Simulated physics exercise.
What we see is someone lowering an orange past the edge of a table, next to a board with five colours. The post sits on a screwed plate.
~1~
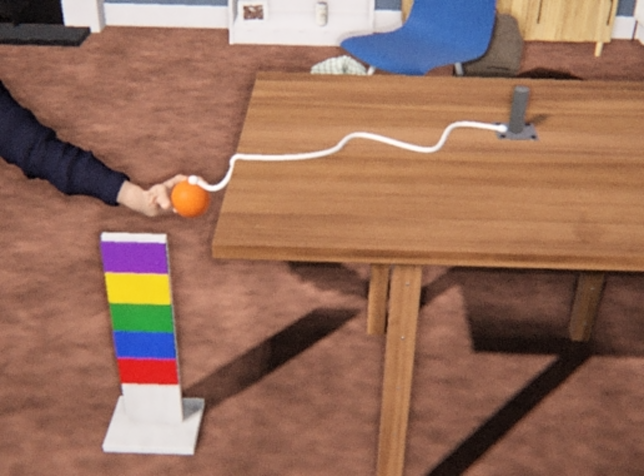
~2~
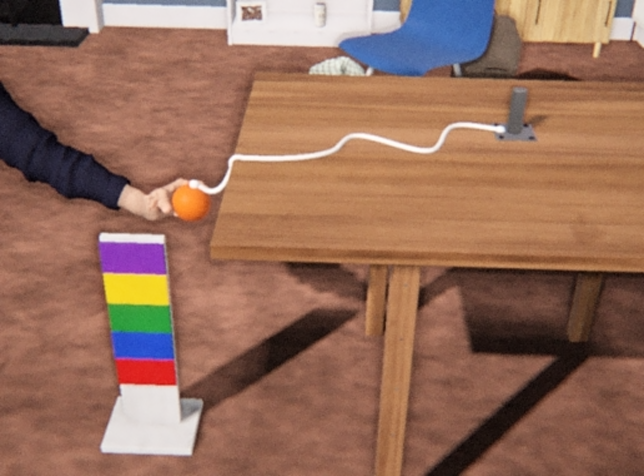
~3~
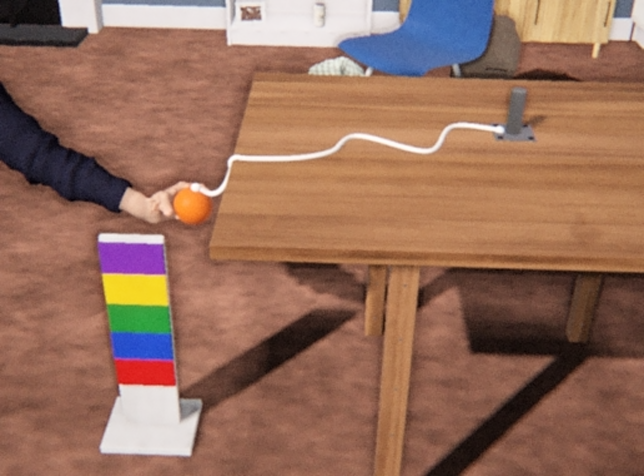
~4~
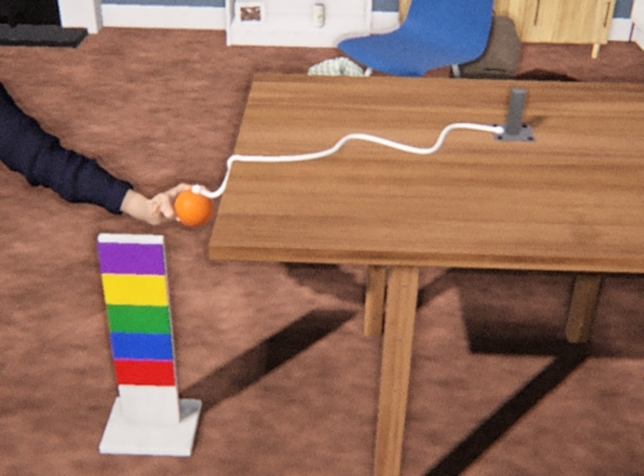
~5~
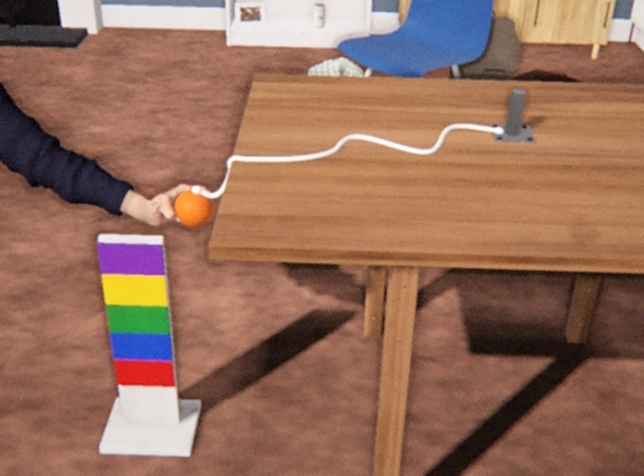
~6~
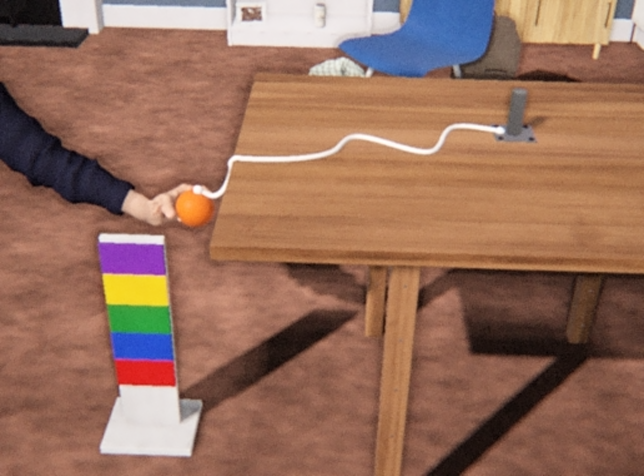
At first, a hand at the left holds an orange ball beside a wooden table, above a stand with coloured bands, while a wavy white cord runs from the ball across the tabletop to a grey post. The hand and ball then sink very slightly, and the cord barely changes.
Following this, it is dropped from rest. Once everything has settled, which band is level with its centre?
The yellow band.
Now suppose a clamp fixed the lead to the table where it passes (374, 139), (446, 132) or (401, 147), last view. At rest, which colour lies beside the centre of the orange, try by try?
Each in turn comes out as purple, yellow, purple.
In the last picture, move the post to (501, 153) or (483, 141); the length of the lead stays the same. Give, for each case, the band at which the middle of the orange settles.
Going case by case, it's green and then green.
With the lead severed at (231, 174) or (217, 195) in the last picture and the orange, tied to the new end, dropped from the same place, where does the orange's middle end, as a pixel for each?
First try: Near (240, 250). Second try: Near (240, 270).
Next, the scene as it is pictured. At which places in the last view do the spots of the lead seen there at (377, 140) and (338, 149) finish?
End positions: About (331, 141) and about (273, 144).
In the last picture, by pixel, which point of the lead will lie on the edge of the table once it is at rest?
It sits at about (304, 158).
Early on, orange near (265, 281); level with yellow.
Midway, orange near (226, 284); level with yellow.
Finally, orange near (234, 284); level with yellow. Its middle rests at the yellow band.
